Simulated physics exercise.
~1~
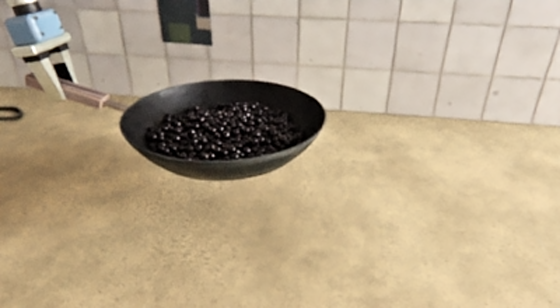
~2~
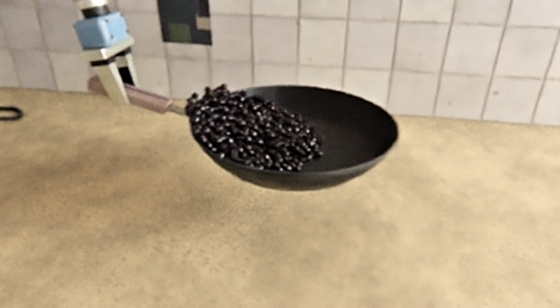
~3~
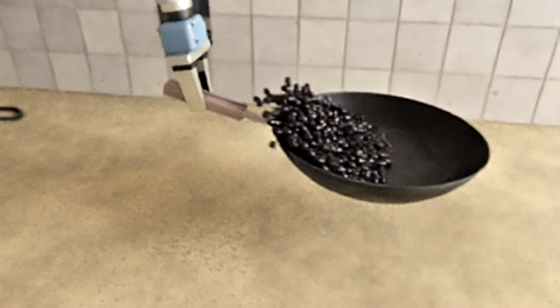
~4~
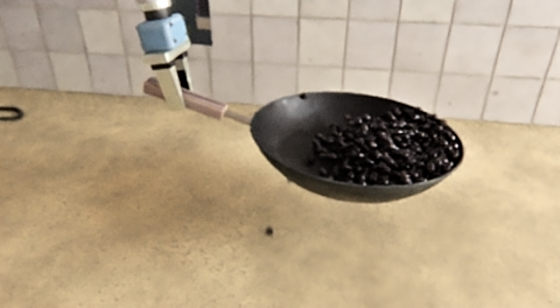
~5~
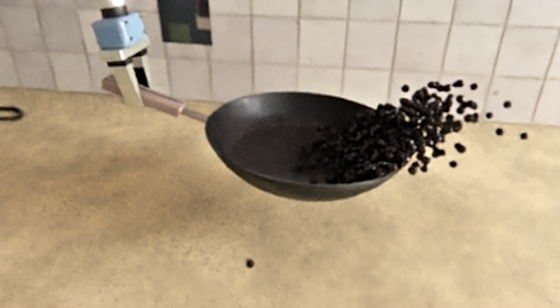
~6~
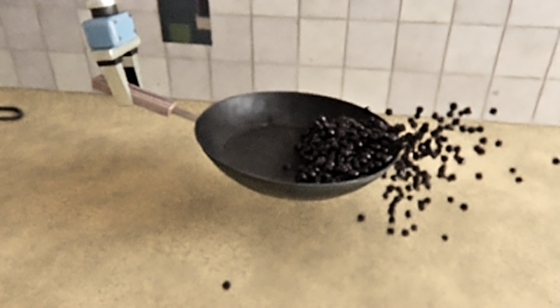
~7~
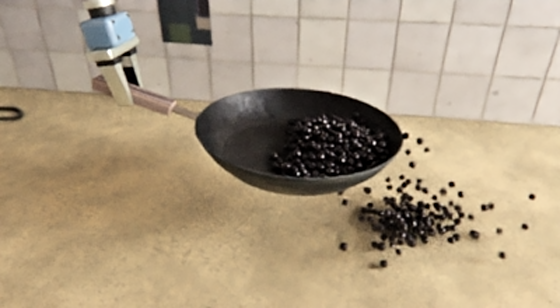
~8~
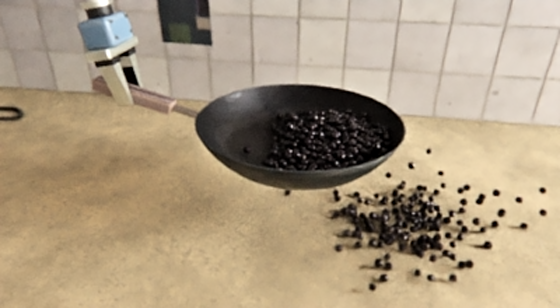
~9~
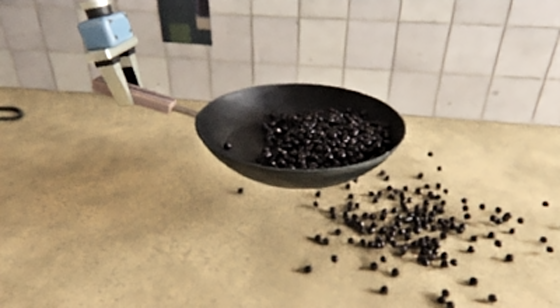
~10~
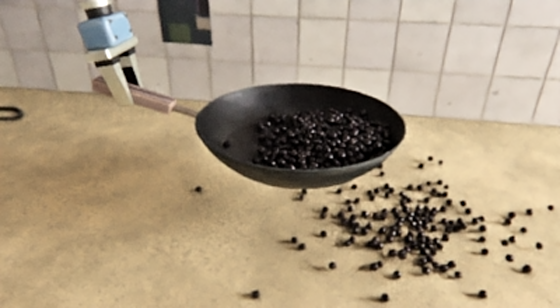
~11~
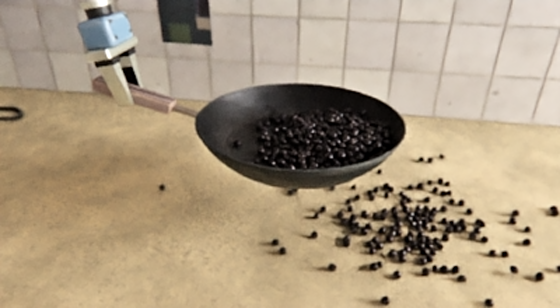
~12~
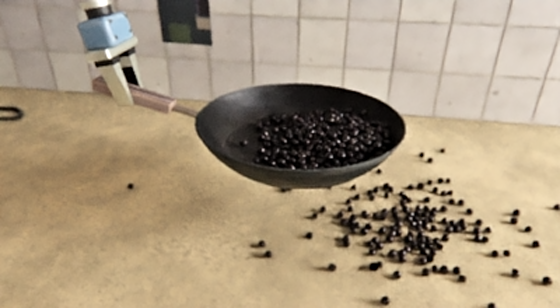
Robot arm jerking a frying pan of black beads right, then back left, spilling some over the far rim onto the counter.
